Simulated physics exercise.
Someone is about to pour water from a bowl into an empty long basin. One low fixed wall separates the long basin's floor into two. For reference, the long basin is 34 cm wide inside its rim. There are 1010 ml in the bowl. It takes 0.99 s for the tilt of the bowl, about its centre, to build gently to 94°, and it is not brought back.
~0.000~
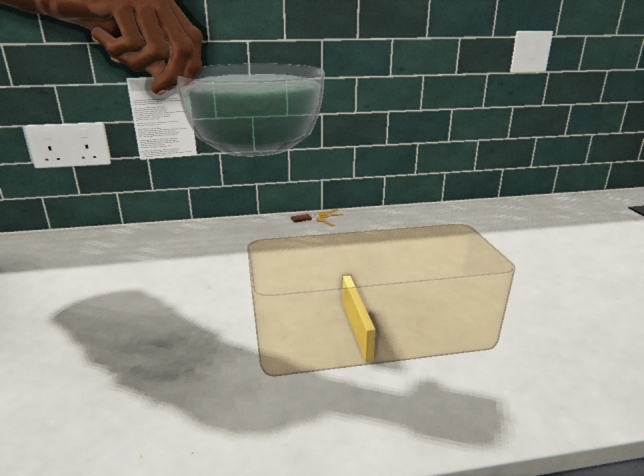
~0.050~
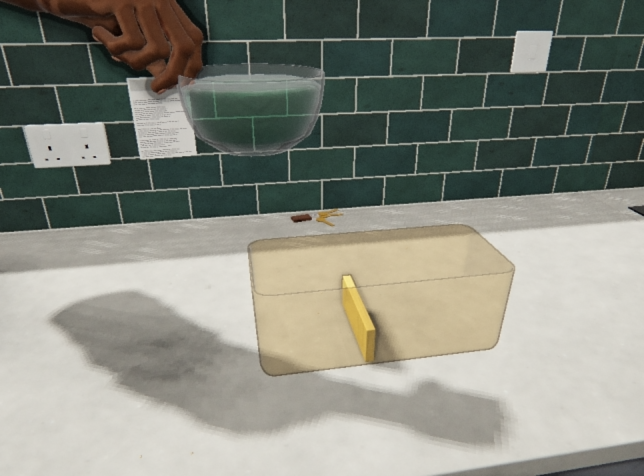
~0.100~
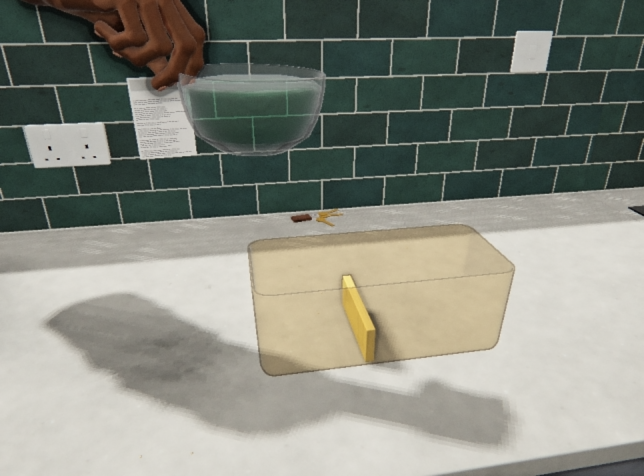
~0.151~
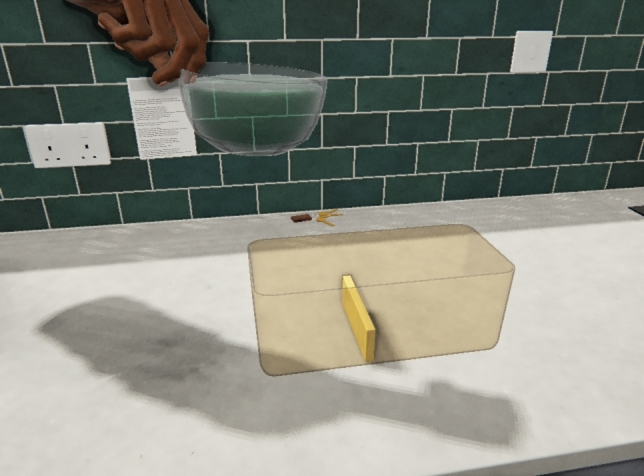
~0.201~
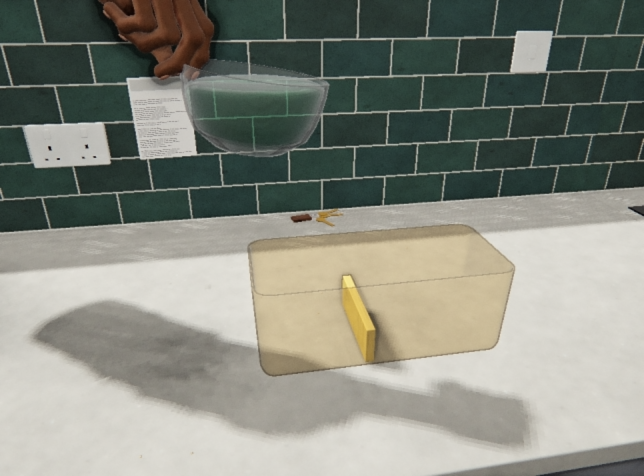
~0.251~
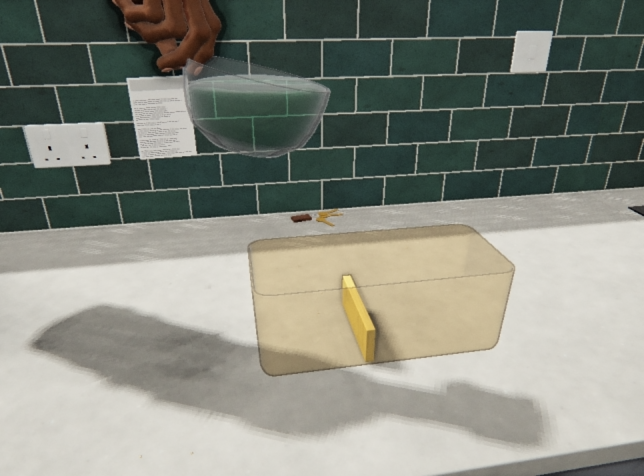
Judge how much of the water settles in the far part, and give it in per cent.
Some 80 per cent settles in the far part.
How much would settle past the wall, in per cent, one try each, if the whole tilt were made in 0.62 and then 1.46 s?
It comes to 75 per cent, and then 80 per cent.
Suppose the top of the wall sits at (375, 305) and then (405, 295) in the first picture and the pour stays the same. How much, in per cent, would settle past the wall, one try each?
I'd say 65 percent on the first go, 10 percent on the next.
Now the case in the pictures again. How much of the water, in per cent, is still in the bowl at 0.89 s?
I reckon near 9 per cent still sits there.
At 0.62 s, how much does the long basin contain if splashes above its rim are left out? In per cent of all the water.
Near 10 in a hundred.
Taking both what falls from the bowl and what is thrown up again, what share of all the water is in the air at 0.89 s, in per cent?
Estimated airborne part: Roughly 18 per cent.
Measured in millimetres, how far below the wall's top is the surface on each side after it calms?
I'd say some 42 mm on the left and some 22 mm on the right.
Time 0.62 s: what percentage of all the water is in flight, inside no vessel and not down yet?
Some 40 per cent, I reckon.
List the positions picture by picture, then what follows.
It leans 0°; its right rim is at (322, 72); the water meets the walls at (181, 86) and (319, 81); the long basin's rim runs from (251, 268) to (491, 246); the wall's top is at (358, 301), in the first frame.
It leans 1°; its right rim is at (322, 73); the water meets the walls at (181, 86) and (319, 82), in the second frame.
It leans 2°; its right rim is at (323, 75); the water meets the walls at (182, 84) and (320, 83), in the third frame.
It leans 5°; its right rim is at (324, 79); the water meets the walls at (184, 84) and (321, 84), in the fourth frame.
It leans 9°; its right rim is at (326, 84); the water meets the walls at (186, 84) and (323, 85), in the fifth frame.
It leans 14°; its right rim is at (328, 91); the water meets the walls at (187, 84) and (326, 85), in the sixth frame.
Then, 0.62 s in, the tilt is 66° and 50 per cent is still to pour, 1 is left of the wall and 9 right of it.
Then, 0.89 s in, the tilt is 92° and 9 per cent is still to pour, 4 is left of the wall and 70 right of it.
Then, 1.18 s in, the tilt is 94° and 0 per cent is still to pour, 17 is left of the wall and 80 right of it.
Then, 1.49 s in, the tilt is 94° and 0 per cent is still to pour, 19 is left of the wall and 80 right of it.
Finally, 19 per cent lies left of the wall, 80 right of it and 1 outside.
